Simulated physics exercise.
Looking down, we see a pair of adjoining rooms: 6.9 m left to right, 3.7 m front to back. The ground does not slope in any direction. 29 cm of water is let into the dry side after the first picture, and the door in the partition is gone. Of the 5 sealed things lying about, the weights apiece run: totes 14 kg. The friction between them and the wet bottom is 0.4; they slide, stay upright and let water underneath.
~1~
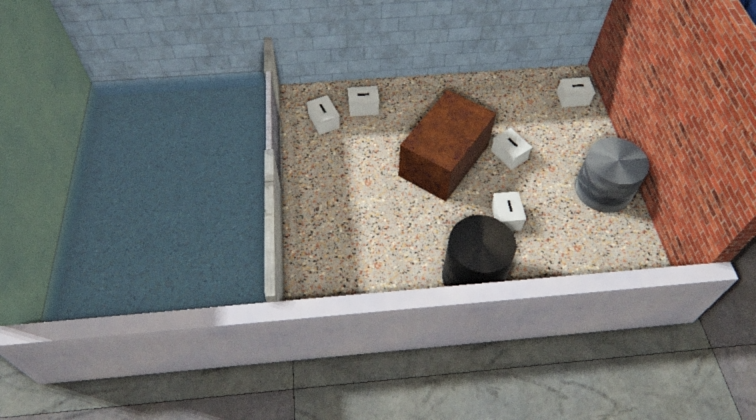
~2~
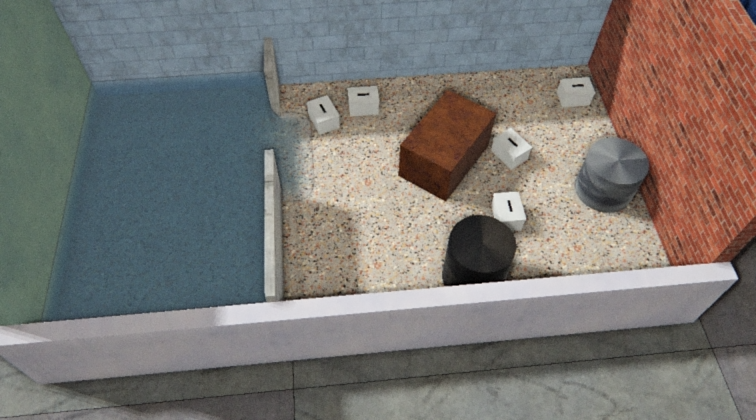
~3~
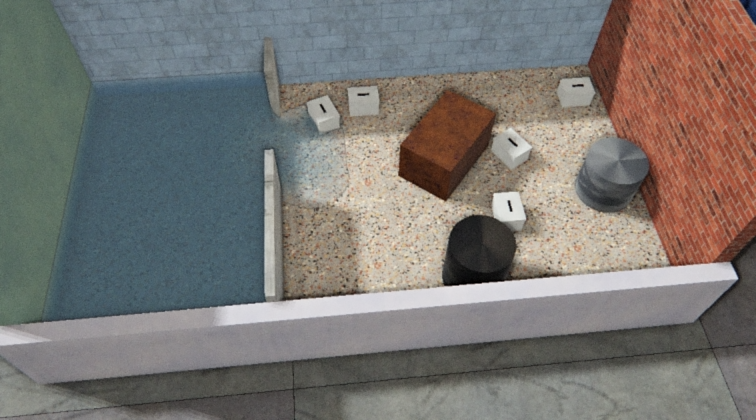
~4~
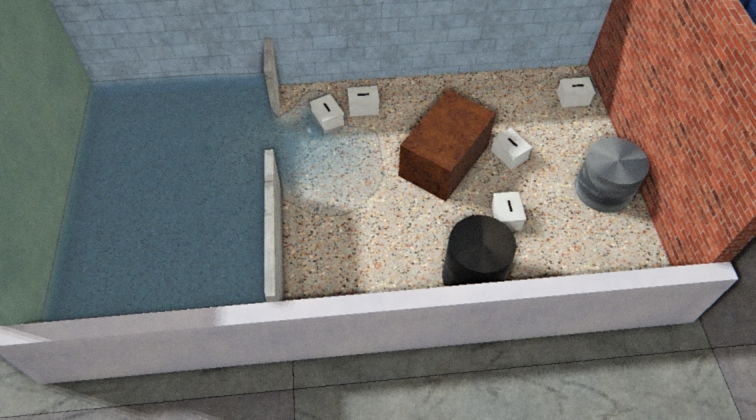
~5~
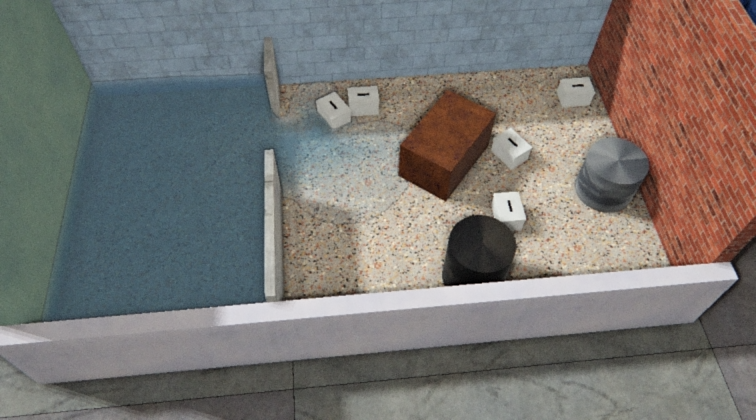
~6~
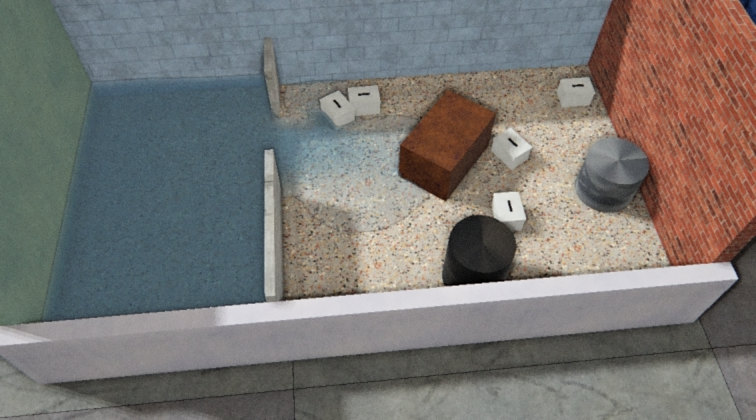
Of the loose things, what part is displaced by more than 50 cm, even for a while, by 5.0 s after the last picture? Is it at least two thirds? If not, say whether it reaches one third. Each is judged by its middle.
No, but it reaches one third.
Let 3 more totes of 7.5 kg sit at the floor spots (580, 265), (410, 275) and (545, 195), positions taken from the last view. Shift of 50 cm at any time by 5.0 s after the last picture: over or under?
One by one they come out lesser, larger, lesser.
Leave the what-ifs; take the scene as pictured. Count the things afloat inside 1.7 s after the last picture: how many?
I'd say 0 of them.
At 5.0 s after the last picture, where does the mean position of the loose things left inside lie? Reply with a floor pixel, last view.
I'd put it close to (501, 140) in the last view.
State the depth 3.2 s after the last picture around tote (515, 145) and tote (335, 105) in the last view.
First about 2 cm, second about 15 cm.
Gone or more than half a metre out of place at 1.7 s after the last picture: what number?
I make it 0 by then.
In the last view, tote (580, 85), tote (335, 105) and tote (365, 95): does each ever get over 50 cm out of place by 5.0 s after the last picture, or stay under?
First crosses the line, second crosses the line, third crosses the line.
Then, 0.4 s after the last picture 0 of 5 are over 50 cm from their spots; 0 afloat.
Then, 1.7 s after the last picture 0 of 5 are over 50 cm from their spots; 0 afloat.
Then, 3.2 s after the last picture 2 of 5 are over 50 cm from their spots; 2 afloat.
Then, 5.0 s after the last picture 3 of 5 are over 50 cm from their spots, and 3 have been at some point; 0 afloat.
